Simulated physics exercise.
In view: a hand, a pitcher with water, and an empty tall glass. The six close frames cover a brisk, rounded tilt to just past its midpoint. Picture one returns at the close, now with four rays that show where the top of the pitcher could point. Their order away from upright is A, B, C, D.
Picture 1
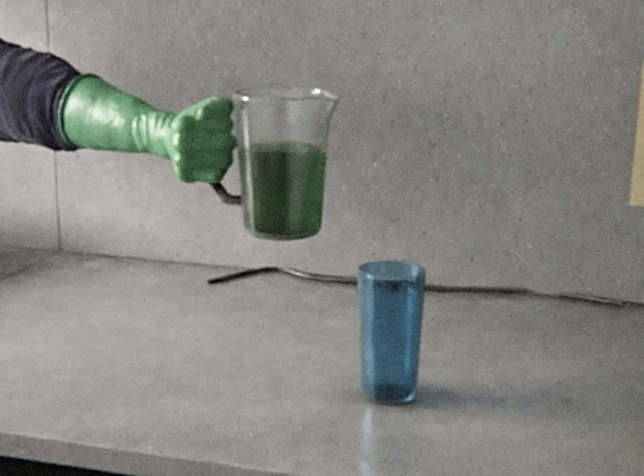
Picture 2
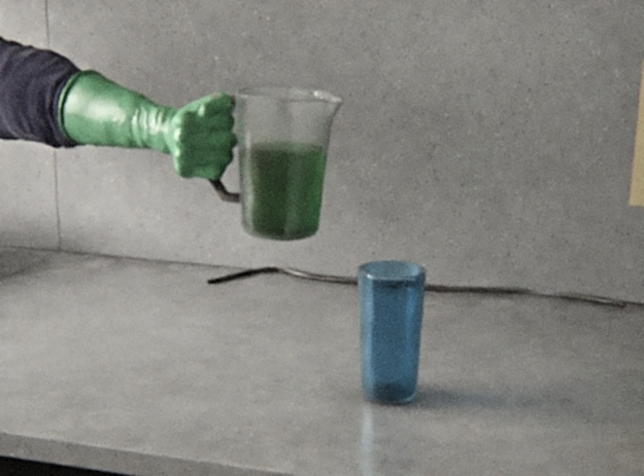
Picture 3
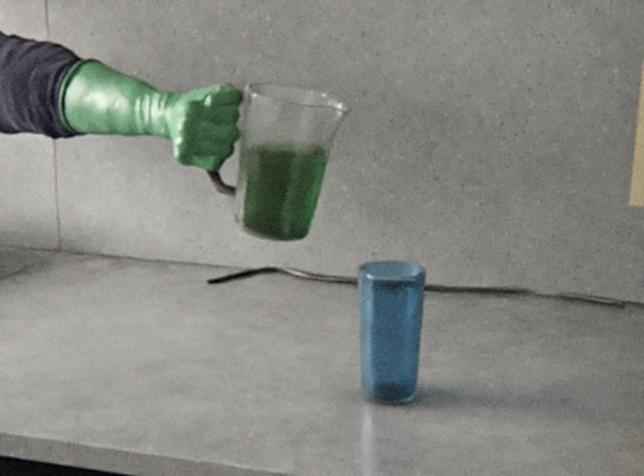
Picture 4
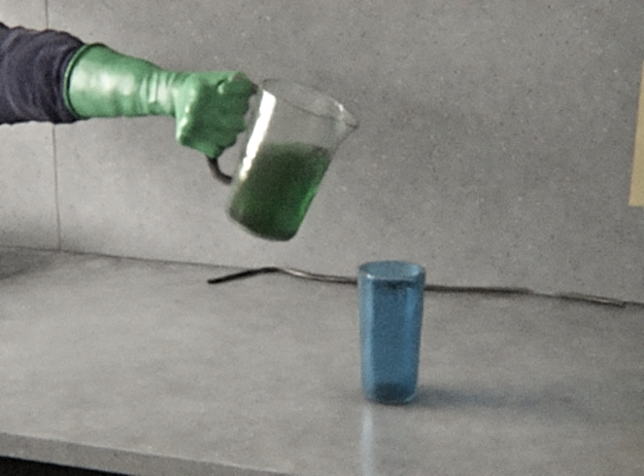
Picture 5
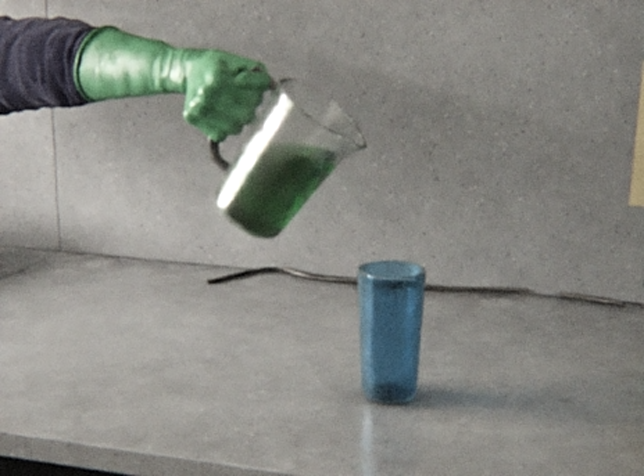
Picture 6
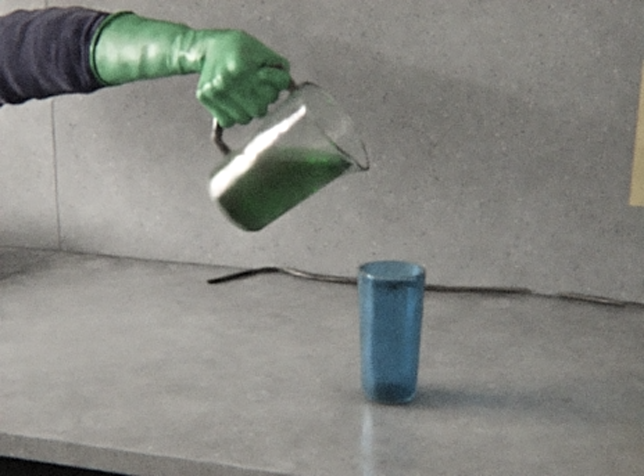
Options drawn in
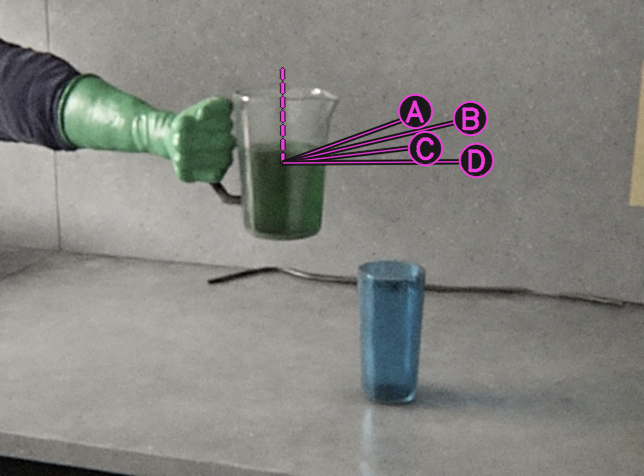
A green-gloved hand with a dark sleeve, at the upper left, holds a clear pitcher of green liquid above a gray counter, seen from the side by a still camera. A tall blue glass stands right of centre, with a thin dark cord lying behind it along the gray wall. The hand rises slightly and steadily tilts the pitcher rightward, its spout lowering while the liquid slides toward the lip.
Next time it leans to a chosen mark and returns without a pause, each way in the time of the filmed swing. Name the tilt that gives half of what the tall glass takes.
Choose B.
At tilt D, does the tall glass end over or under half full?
Over half.
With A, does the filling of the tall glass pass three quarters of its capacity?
No, it does not.
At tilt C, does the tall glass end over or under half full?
Over half.
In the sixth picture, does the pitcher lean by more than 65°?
No, it does not.
In magenta, A at (400, 120); B at (454, 122); C at (407, 148); D at (459, 161).
Choosing A, the tall glass ends with about 35 % of what it can hold.
Choosing B, the tall glass ends with about 49 % of what it can hold; 5 % of the water is spilt.
Choosing C, the tall glass ends with about 67 % of what it can hold; 7 % of the water is spilt.
Choosing D, the tall glass ends with about 87 % of what it can hold; 5 % of the water is spilt.
